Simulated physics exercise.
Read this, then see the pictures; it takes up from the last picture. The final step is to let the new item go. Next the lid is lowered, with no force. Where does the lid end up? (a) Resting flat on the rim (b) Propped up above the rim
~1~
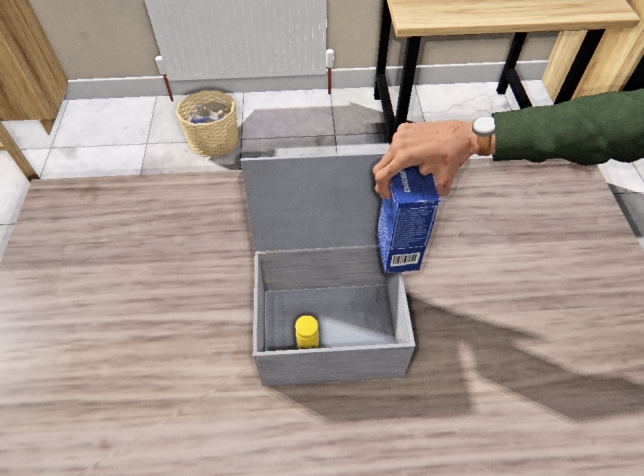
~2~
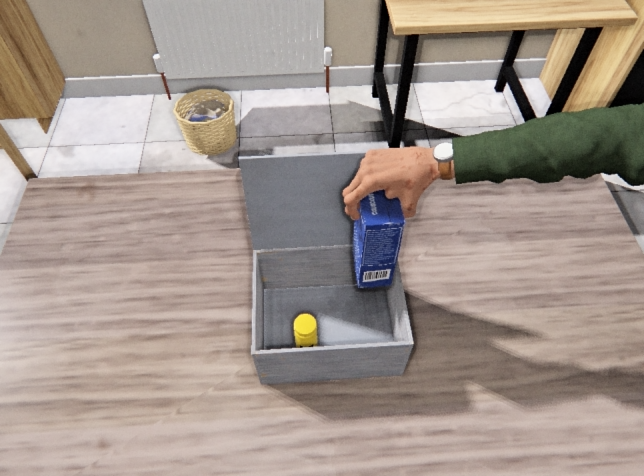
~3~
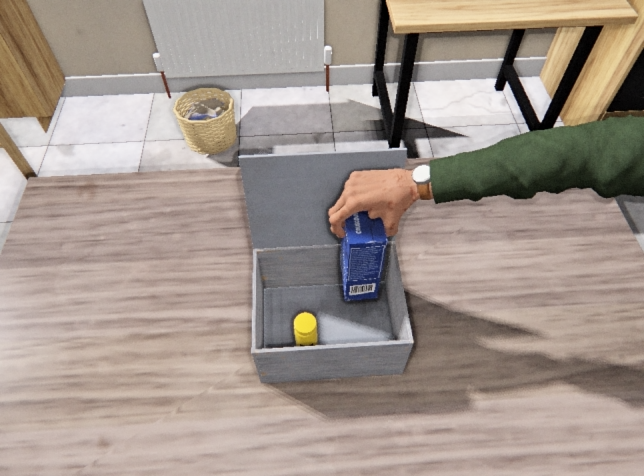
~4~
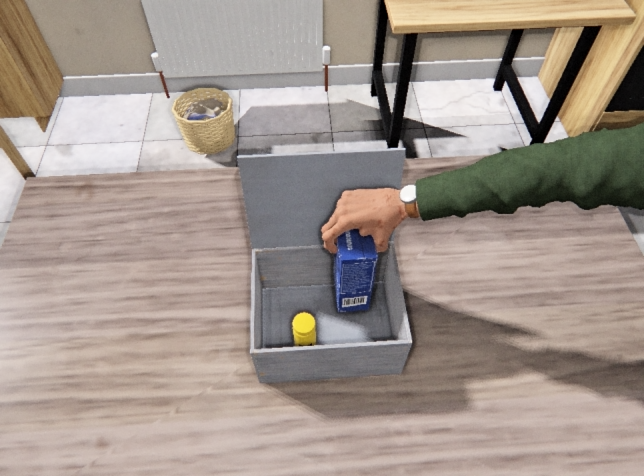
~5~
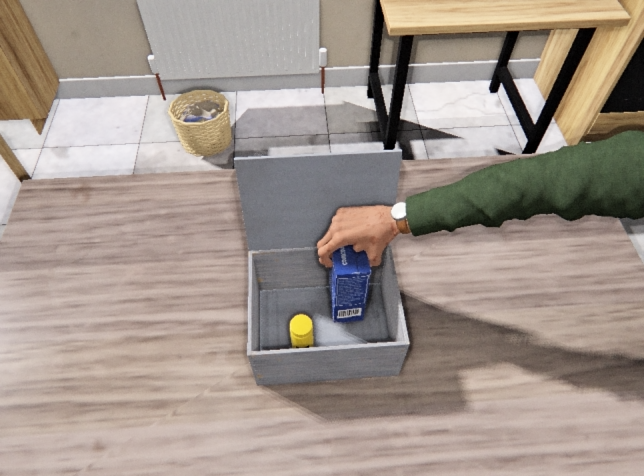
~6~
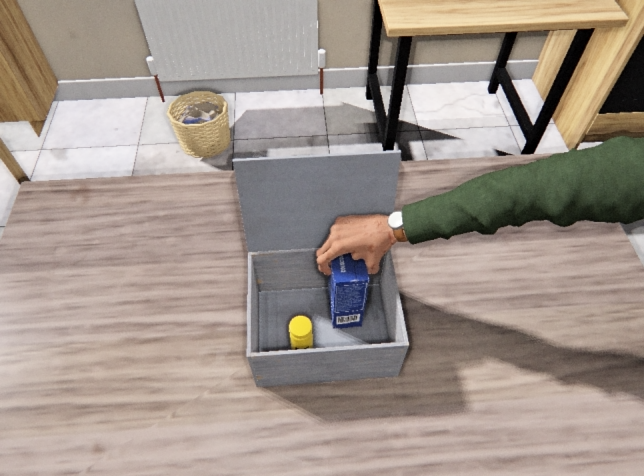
Option b: Propped up above the rim.
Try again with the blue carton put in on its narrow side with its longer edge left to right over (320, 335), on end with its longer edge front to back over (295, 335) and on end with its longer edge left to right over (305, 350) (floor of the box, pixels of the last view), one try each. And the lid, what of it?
Going through the three tries, the lid settles all the way, then hangs open, then hangs open.
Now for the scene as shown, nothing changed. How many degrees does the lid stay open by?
Some 60° above the rim.
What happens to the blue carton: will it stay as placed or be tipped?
Result: The blue carton remains as it was set.
Then, 1.20 s past the last view, lid starting down.
Then, 1.50 s past the last view, lid 66° above the rim.
Finally, lid 58° above the rim; both still in place. Final places as the last picture's camera would see them, blue carton near (347, 290).
